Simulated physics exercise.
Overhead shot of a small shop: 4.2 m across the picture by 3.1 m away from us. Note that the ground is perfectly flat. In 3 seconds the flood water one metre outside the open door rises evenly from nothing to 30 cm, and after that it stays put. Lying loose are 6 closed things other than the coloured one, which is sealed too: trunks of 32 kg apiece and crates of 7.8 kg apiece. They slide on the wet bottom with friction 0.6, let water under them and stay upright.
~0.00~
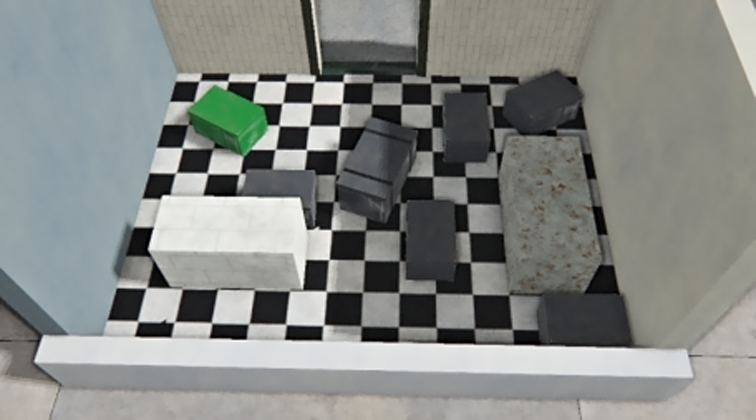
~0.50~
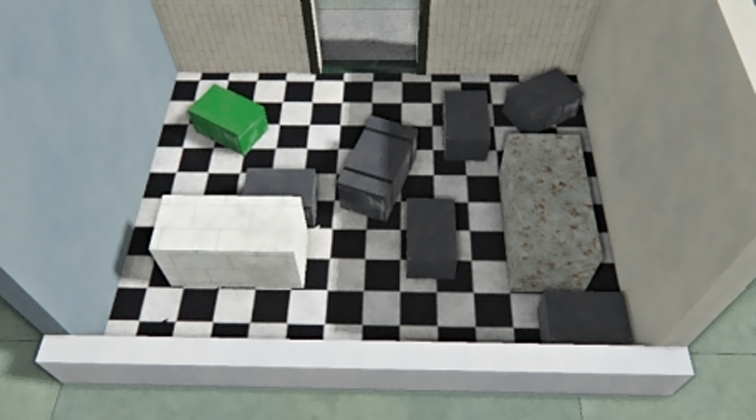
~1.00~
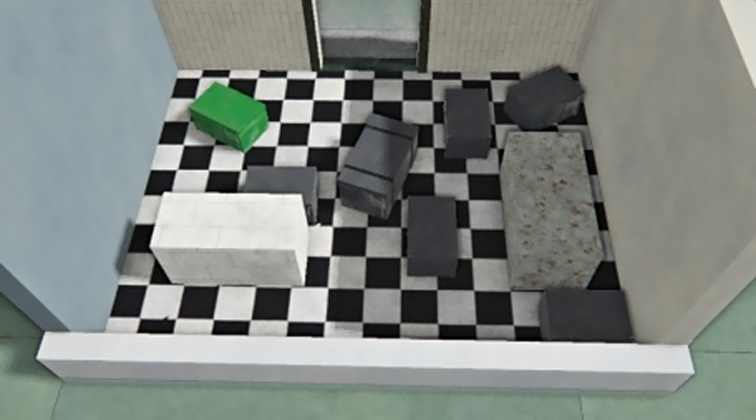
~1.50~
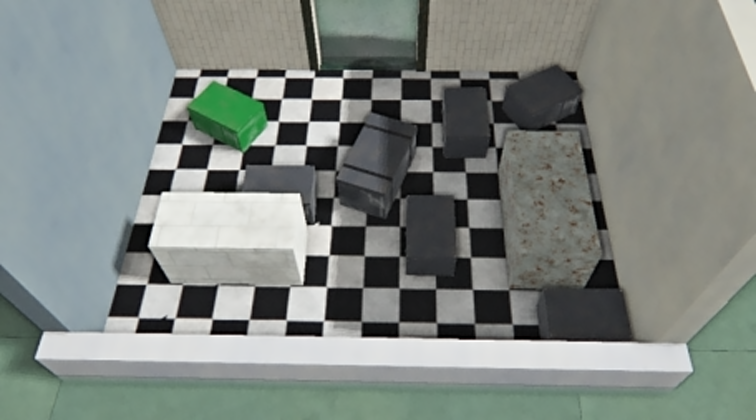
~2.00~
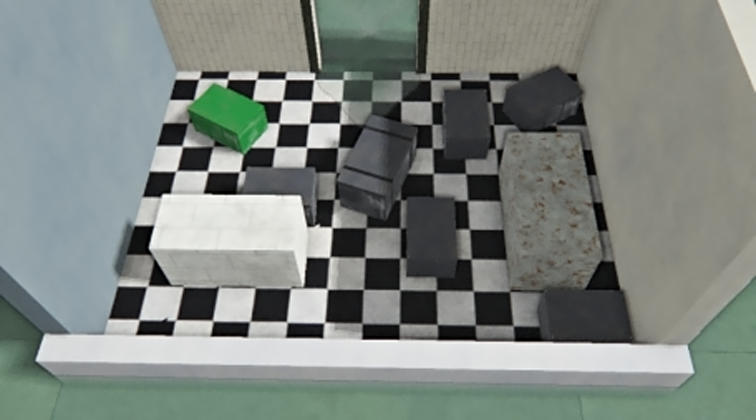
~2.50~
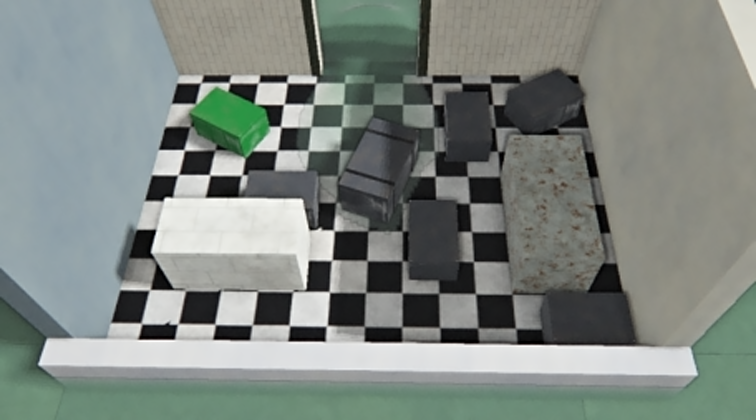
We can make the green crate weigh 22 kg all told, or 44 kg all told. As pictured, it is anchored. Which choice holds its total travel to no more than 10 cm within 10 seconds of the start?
It will need the bigger ballast.
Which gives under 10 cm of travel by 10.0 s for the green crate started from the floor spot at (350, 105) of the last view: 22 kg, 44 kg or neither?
Well, no option works.
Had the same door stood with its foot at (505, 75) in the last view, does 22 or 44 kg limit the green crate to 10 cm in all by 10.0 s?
If so, then both options fall short.
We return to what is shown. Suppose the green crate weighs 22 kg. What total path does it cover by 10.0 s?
Adding it all up, something like 60 cm.
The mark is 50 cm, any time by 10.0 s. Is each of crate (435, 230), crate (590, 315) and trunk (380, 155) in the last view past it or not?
First above the mark, second below the mark, third above the mark.
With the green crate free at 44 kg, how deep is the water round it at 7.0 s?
6 cm, roughly.
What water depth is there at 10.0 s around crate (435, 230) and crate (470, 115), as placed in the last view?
Around 22 cm and 10 cm.
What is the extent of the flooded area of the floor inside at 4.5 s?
Wet: Near 9.0 m2.
After 3.5 s the green crate would be 0 cm from its start with 22 kg and 0 cm from its start with 44 kg; 2 cm of water round it then.
After 4.5 s the green crate would be 0 cm from its start with 22 kg and 0 cm from its start with 44 kg; 3 cm of water round it then.
After 7.0 s the green crate would be 1 cm from its start with 22 kg and 0 cm from its start with 44 kg; 6 cm of water round it then.
After 10.0 s the green crate would be 56 cm from its start with 22 kg and 0 cm from its start with 44 kg; 11 cm of water round it then.
